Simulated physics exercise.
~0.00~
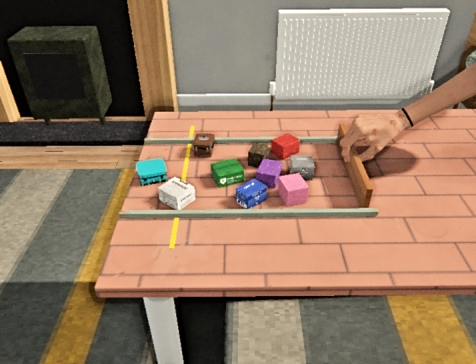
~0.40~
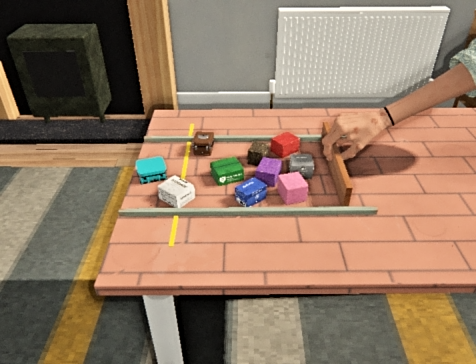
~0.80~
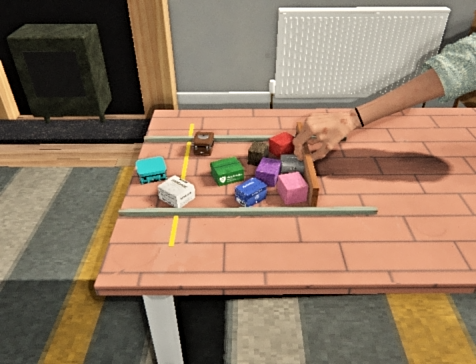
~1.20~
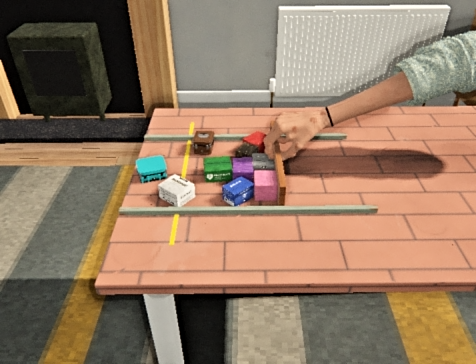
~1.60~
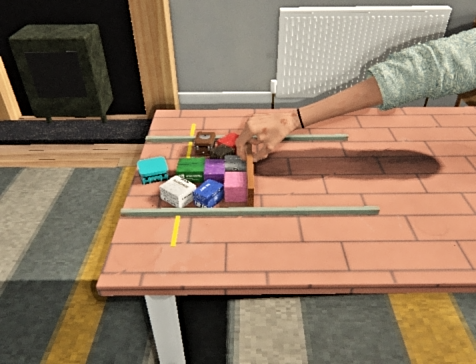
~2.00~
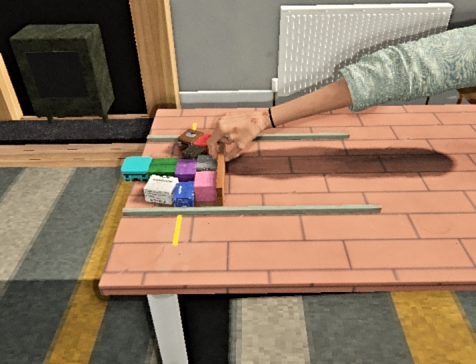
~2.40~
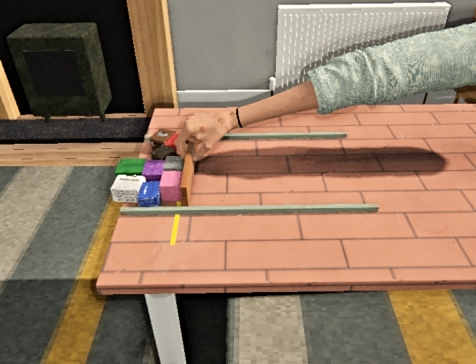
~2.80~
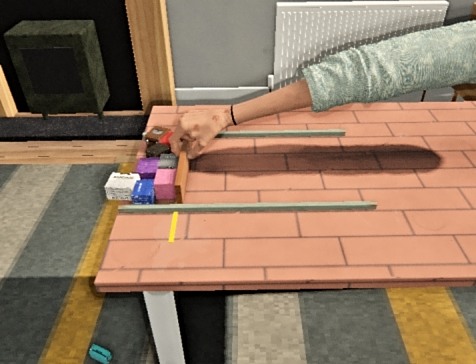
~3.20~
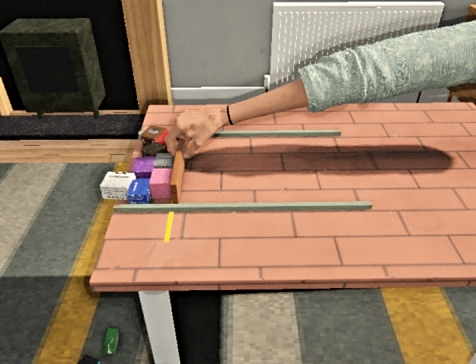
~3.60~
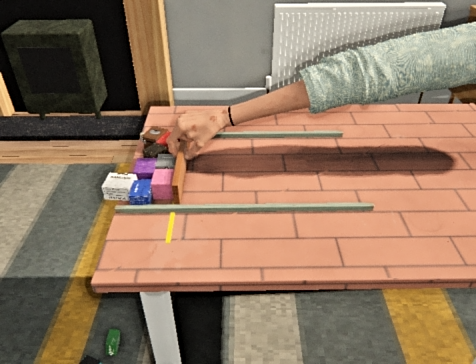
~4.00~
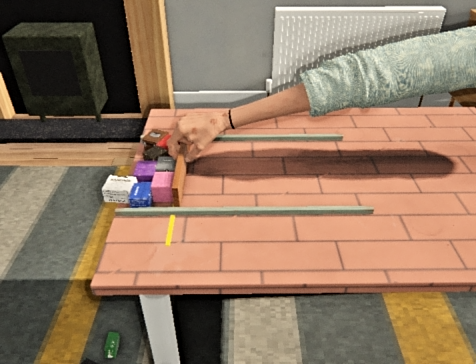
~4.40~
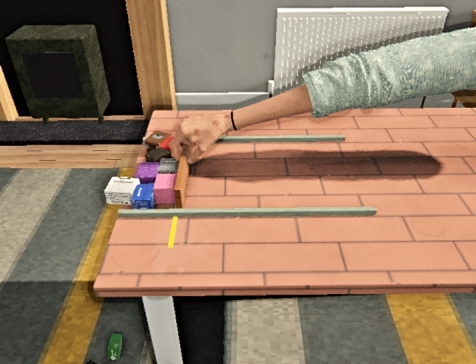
A hand slid an upright wooden board left along a brick-patterned table, bunching up small colourful boxes and pushing them to the end, where the turquoise one and then the green one dropped to the floor while the rest stayed crowded at the edge.
